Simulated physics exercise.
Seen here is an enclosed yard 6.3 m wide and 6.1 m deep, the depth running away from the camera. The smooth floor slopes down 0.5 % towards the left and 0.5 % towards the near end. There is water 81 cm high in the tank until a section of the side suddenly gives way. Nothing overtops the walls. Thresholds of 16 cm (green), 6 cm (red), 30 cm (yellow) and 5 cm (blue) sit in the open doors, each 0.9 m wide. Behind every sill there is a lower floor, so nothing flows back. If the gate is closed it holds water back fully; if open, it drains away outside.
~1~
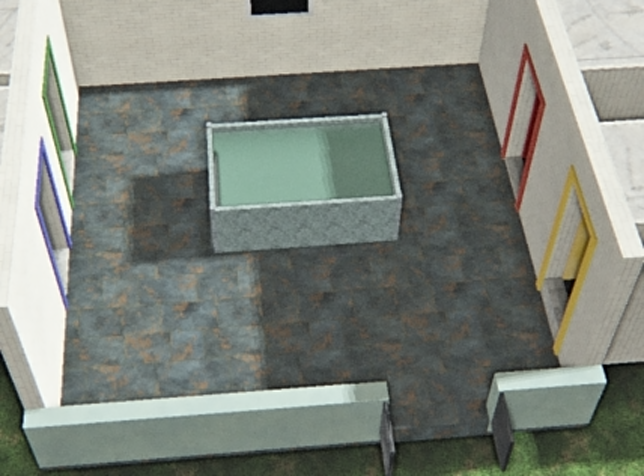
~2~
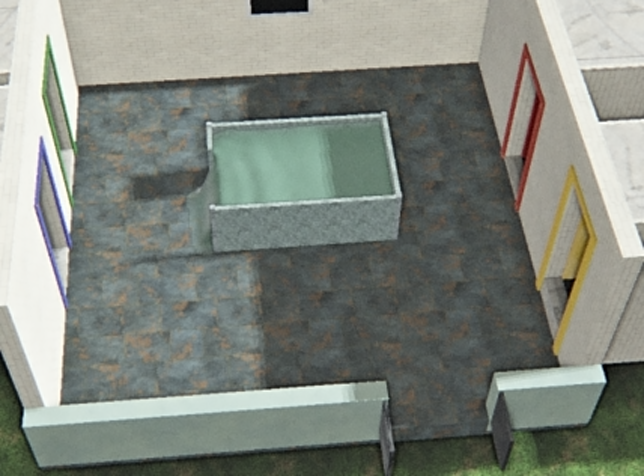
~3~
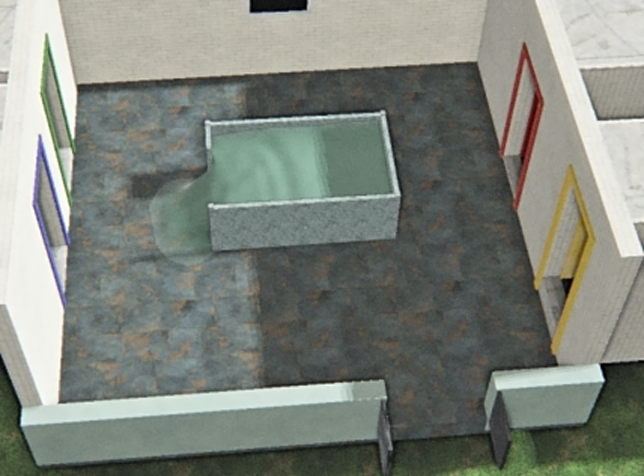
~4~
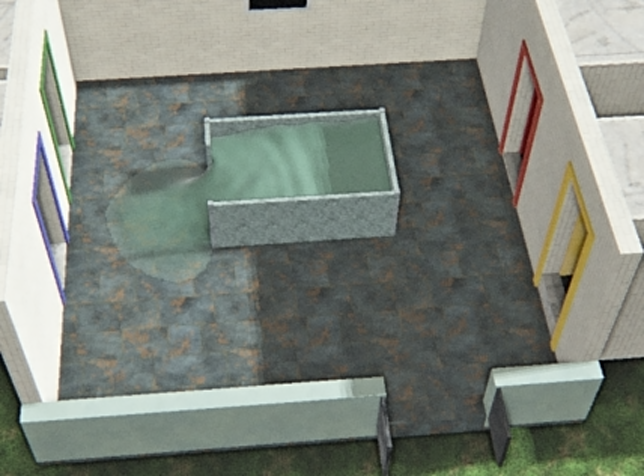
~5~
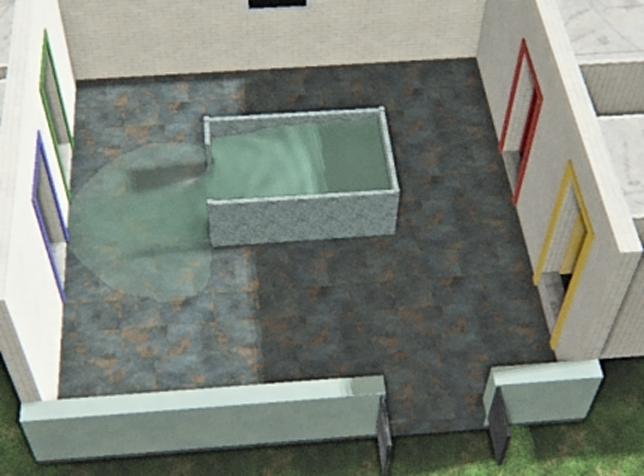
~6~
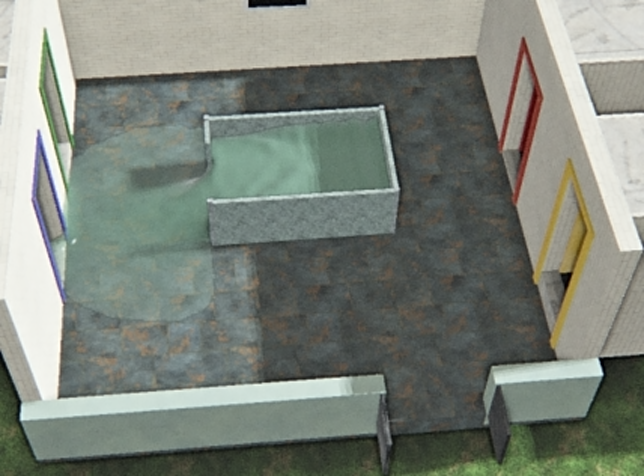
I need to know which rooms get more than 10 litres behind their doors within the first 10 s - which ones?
Here is each one: The green door gets more than 10 litres; the red door does not get more than 10 litres; the yellow door does not get more than 10 litres; the blue door gets more than 10 litres.
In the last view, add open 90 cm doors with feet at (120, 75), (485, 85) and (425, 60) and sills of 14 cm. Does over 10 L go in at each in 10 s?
So, in the order given, it's beyond the mark, then shy of the mark, then shy of the mark.
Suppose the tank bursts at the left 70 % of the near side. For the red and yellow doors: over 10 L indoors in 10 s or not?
Versus the limit - red: Within, yellow: Within.
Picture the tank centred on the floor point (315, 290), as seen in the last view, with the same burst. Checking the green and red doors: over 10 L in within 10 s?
Green door held, red door held.
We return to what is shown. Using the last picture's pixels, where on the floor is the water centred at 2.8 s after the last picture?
Around (205, 216).
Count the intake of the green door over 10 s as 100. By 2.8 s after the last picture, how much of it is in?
95 per cent, roughly.
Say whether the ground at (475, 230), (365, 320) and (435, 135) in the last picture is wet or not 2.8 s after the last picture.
Going in order, clear, then clear, then clear.
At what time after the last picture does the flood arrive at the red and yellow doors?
Times: Red 5.0 seconds, yellow 4.5 seconds.
Then, 0.7 s after the last picture water covers 20 % of the floor and is deepest (44 cm) near (82, 221); green door 31 cm at the sill, 24 L in, red door not reached, yellow door not reached, blue door 25 cm at the sill, 109 L in.
Then, 1.5 s after the last picture water covers 25 % of the floor and is deepest (37 cm) near (64, 296); green door 30 cm at the sill, 83 L in, red door not reached, yellow door not reached, blue door 28 cm at the sill, 277 L in.
Then, 2.8 s after the last picture water covers 50 % of the floor and is deepest (30 cm) near (56, 431); green door 19 cm at the sill, 129 L in, red door not reached, yellow door not reached, blue door 19 cm at the sill, 444 L in.
Then, 5.3 s after the last picture water covers 90 % of the floor and is deepest (18 cm) near (56, 431); green door 11 cm at the sill, 133 L in, red door 5 cm at the sill, 0 L in, yellow door 8 cm at the sill, 0 L in, blue door 13 cm at the sill, 566 L in.
Then, 9.3 s after the last picture water covers 95 % of the floor and is deepest (10 cm) near (56, 431); green door 6 cm at the sill, 133 L in, red door 6 cm at the sill, 2 L in, yellow door 7 cm at the sill, 0 L in, blue door 8 cm at the sill, 619 L in.
